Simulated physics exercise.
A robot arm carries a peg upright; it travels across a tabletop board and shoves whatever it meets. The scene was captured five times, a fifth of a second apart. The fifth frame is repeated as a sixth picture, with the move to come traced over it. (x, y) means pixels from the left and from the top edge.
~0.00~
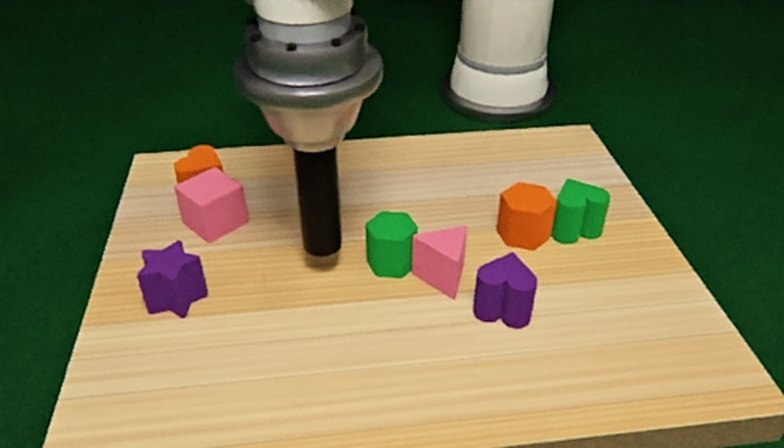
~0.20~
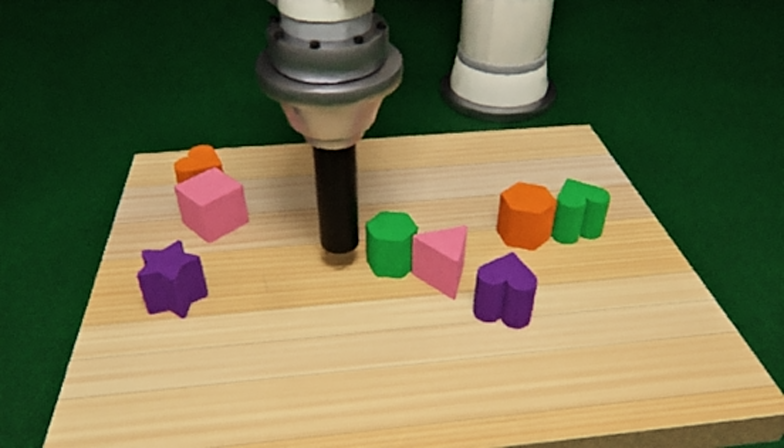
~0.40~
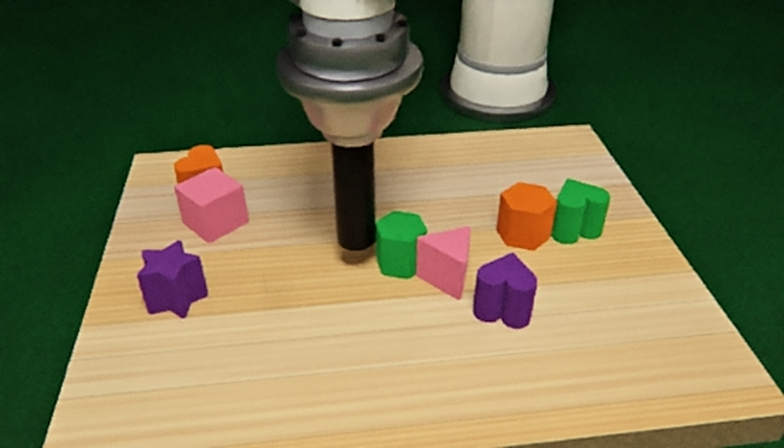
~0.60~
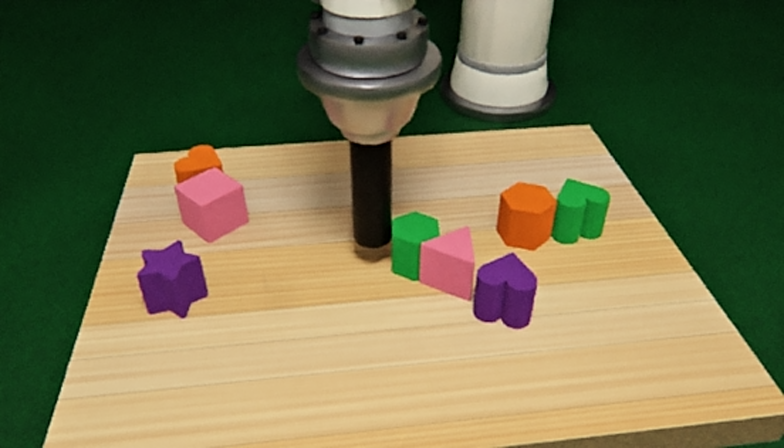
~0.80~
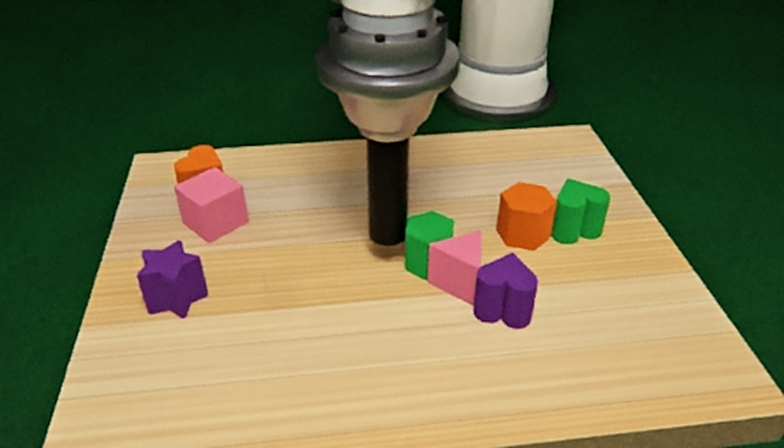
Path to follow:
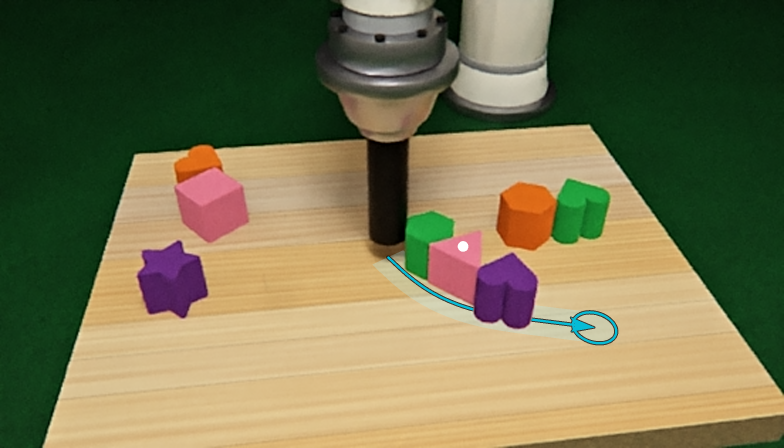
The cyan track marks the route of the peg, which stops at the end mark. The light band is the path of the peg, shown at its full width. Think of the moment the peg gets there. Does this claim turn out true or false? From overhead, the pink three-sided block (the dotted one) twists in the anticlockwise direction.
That statement is not accurate.
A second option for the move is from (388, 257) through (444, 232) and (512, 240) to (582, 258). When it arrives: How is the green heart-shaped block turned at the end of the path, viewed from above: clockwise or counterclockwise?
Viewed from above: Anti-clockwise.
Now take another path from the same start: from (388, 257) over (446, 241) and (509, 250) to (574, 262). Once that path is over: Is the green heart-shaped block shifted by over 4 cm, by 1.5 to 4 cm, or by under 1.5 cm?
The block shifts between 1.5 and 4 cm.
The line goes from (388, 257) through (438, 296) and (513, 317) to (595, 327); the dot is on the pink three-sided block.
The first path, step by step. One third of the way, peg (440, 273); green six-sided block (467, 235), turned 55° anticlockwise; pink three-sided block (496, 269); purple heart-shaped block (536, 283), turned 40° anticlockwise.
Two thirds of the way, peg (516, 293); green six-sided block (468, 235), turned 60° anticlockwise; pink three-sided block (577, 290); purple heart-shaped block (621, 305), turned 40° anticlockwise.
At the end, peg (601, 304); green six-sided block (468, 235), turned 60° anticlockwise; pink three-sided block (665, 307), turned 25° clockwise; purple heart-shaped block (708, 331), turned 25° anticlockwise.
